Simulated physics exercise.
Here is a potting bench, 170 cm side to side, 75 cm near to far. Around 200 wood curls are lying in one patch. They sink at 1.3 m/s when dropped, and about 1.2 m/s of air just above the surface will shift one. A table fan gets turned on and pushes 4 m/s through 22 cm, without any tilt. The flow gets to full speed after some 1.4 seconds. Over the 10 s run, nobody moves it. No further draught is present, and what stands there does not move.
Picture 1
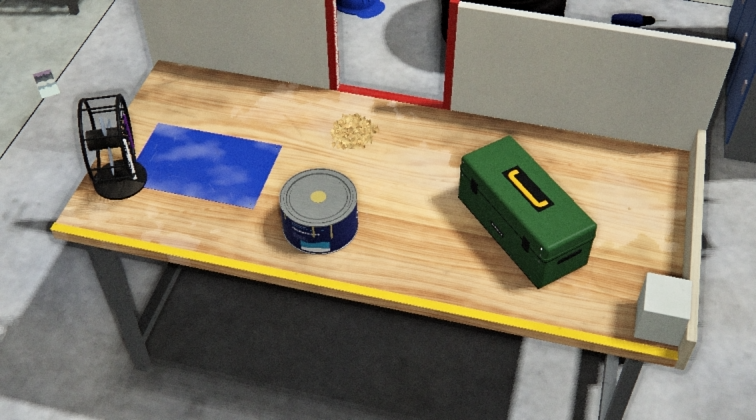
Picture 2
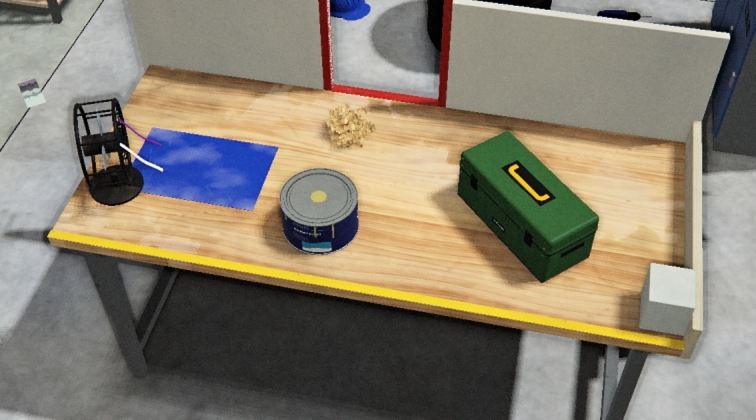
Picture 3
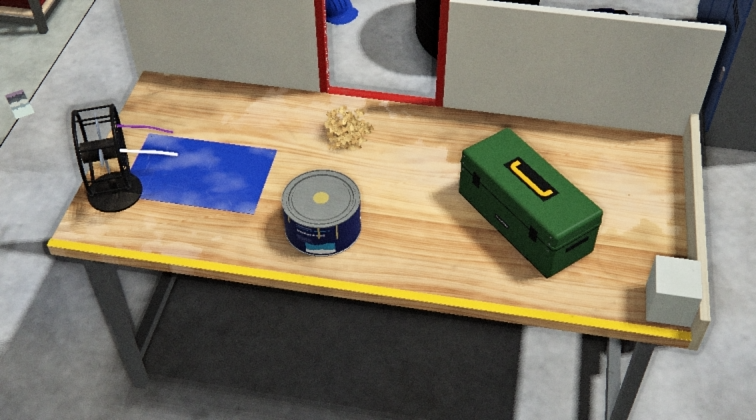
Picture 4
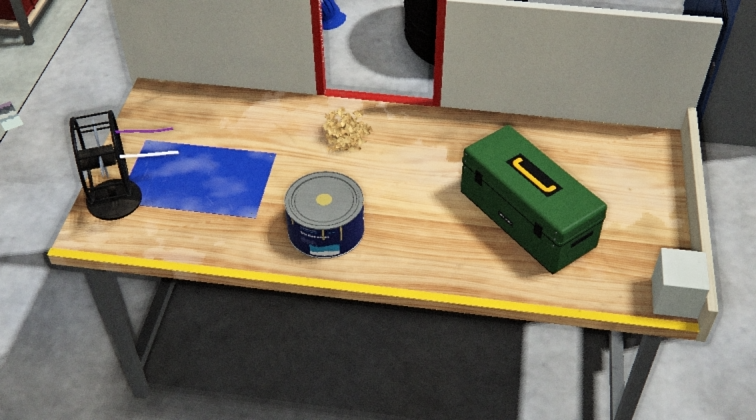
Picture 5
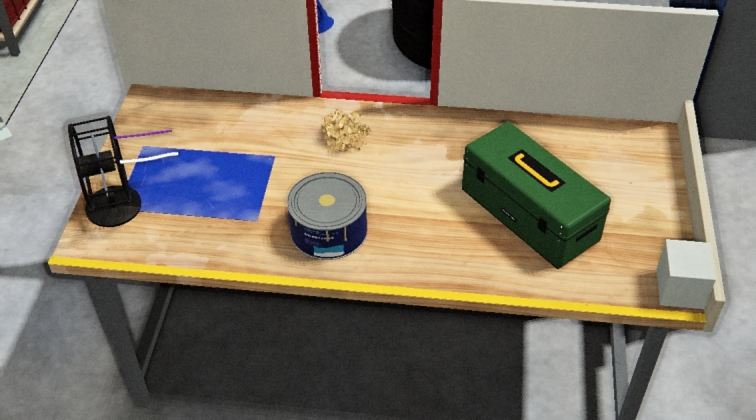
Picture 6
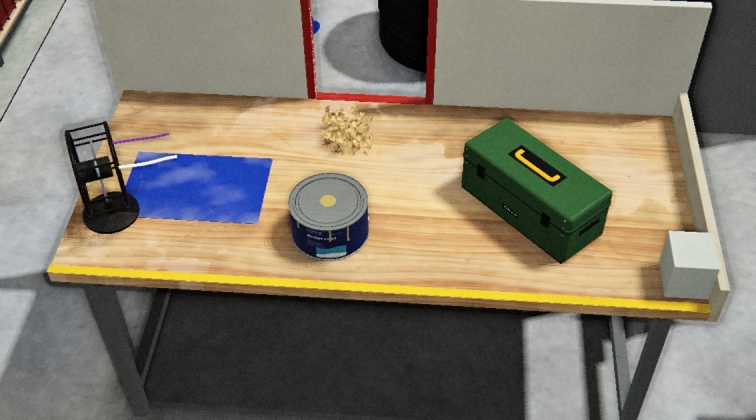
Pale wood curls lying still in a patch on a workbench beside a small black fan, tin and green toolbox, then stirring slightly.
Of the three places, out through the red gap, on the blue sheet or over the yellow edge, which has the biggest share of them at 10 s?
I would say the red one has the biggest share.
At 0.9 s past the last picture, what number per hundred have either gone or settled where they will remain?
Estimated share: Close to 50 per cent.
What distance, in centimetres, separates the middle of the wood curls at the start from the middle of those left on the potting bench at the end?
The middle is roughly 90 cm from where it started.
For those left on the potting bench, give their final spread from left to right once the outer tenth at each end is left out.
Roughly 30 cm from left to right.
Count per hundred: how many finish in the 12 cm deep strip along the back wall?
About 4 per cent.
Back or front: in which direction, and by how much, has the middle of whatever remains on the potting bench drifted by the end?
Forward, by about 40 cm.
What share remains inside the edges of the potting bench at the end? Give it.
Estimate: Close to 40 percent.
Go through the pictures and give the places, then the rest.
The middle of the wood curls is near (351, 133), none has stirred yet and the mouth of the table fan is at (108, 138), in the first picture.
The middle of the wood curls is near (347, 128), none has stirred yet, the blue sheet is centred on (200, 168), the yellow edge is centred on (350, 291) and the red gap is centred on (384, 98), in the second picture.
The middle of the wood curls is near (345, 129), none has stirred yet, the top of a large tin is at (321, 197) and the top of a toolbox is at (531, 179), in the third picture.
The middle of the wood curls is near (344, 131) and none has stirred yet, in the fourth picture.
The middle of the wood curls is near (343, 132) and none has stirred yet, in the fifth picture.
The middle of the wood curls is near (345, 133), the farthest in sight from the table fan is at (370, 119) and about 35 % have left their places, in the sixth picture.
Then, 0.9 s after the last picture, 0 % are on the blue sheet, 0 % over the yellow edge and 58 % out through the red gap; the middle of those still in play is near (599, 118); 52 % have settled or left.
Then, 2.1 s after the last picture, 0 % are on the blue sheet, 0 % over the yellow edge and 62 % out through the red gap; the middle of those still in play is near (699, 263); 74 % have settled or left.
Then, 4.4 s after the last picture, 0 % are on the blue sheet, 0 % over the yellow edge and 62 % out through the red gap; the middle of those still in play is near (647, 259); 86 % have settled or left.
Then, 8.9 s after the last picture, at the end, 0 % are on the blue sheet, 0 % over the yellow edge and 62 % out through the red gap; the middle of those still in play is near (629, 258).
